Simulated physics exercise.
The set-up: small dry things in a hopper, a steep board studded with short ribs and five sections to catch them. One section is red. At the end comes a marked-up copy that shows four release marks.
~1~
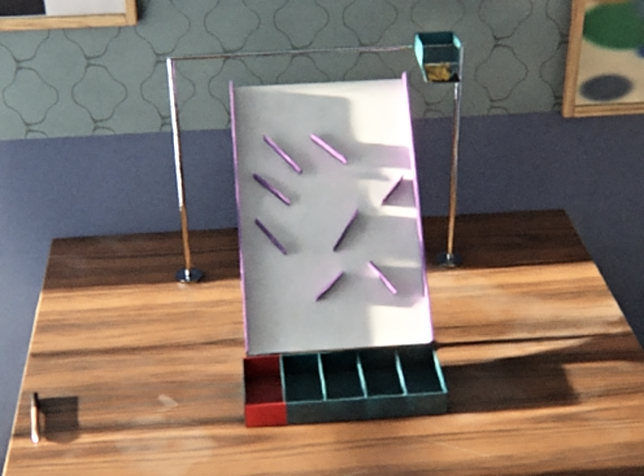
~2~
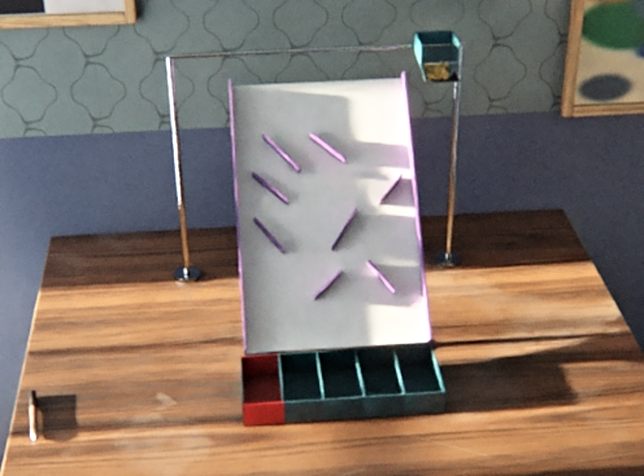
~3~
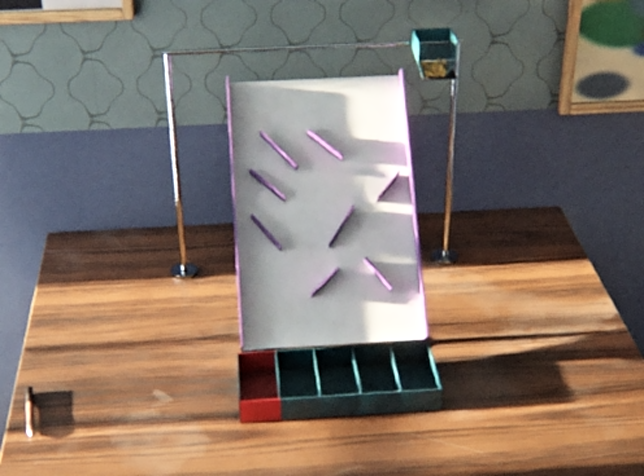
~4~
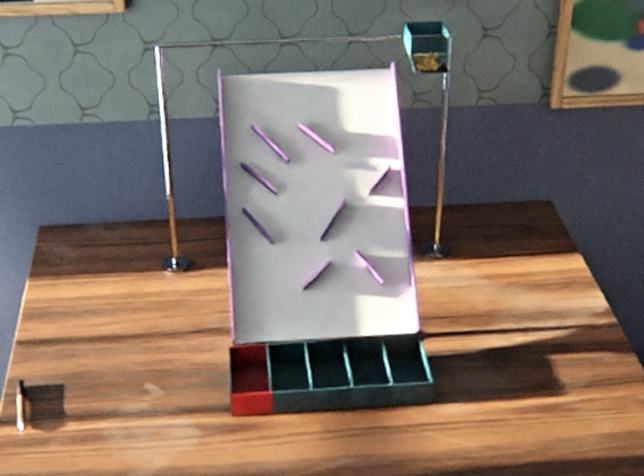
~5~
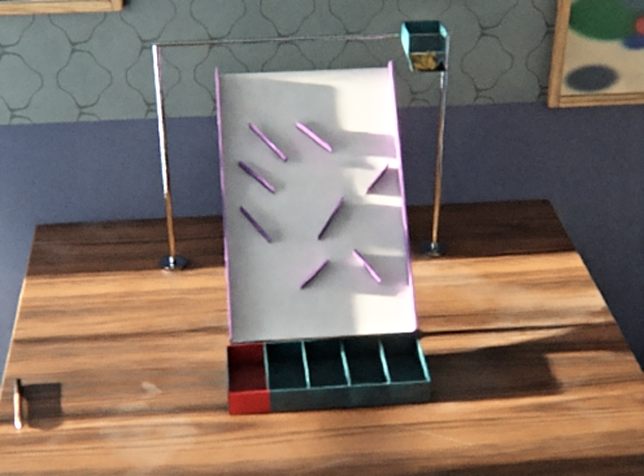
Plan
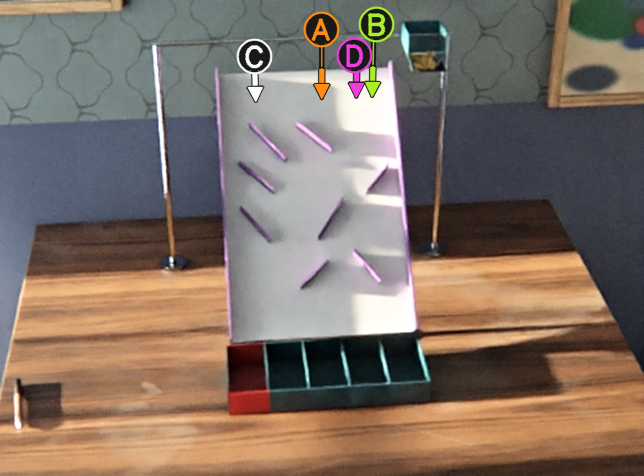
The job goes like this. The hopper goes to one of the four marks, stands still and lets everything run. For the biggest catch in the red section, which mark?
Mark C does it best.
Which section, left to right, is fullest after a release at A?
The fifth from the left.
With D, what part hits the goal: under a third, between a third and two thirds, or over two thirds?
Mark D gives under a third.
On the marked copy, mark A meets the board at (321, 93); mark B meets the board at (372, 91); mark C meets the board at (255, 96); mark D meets the board at (356, 92).
With A, just a few in the red section, almost all in other sections.
With B, about a tenth in the red section, the larger part in other sections, about a tenth outside the box.
With C, roughly half in the red section, roughly half in other sections.
With D, about a tenth in the red section, almost all in other sections.
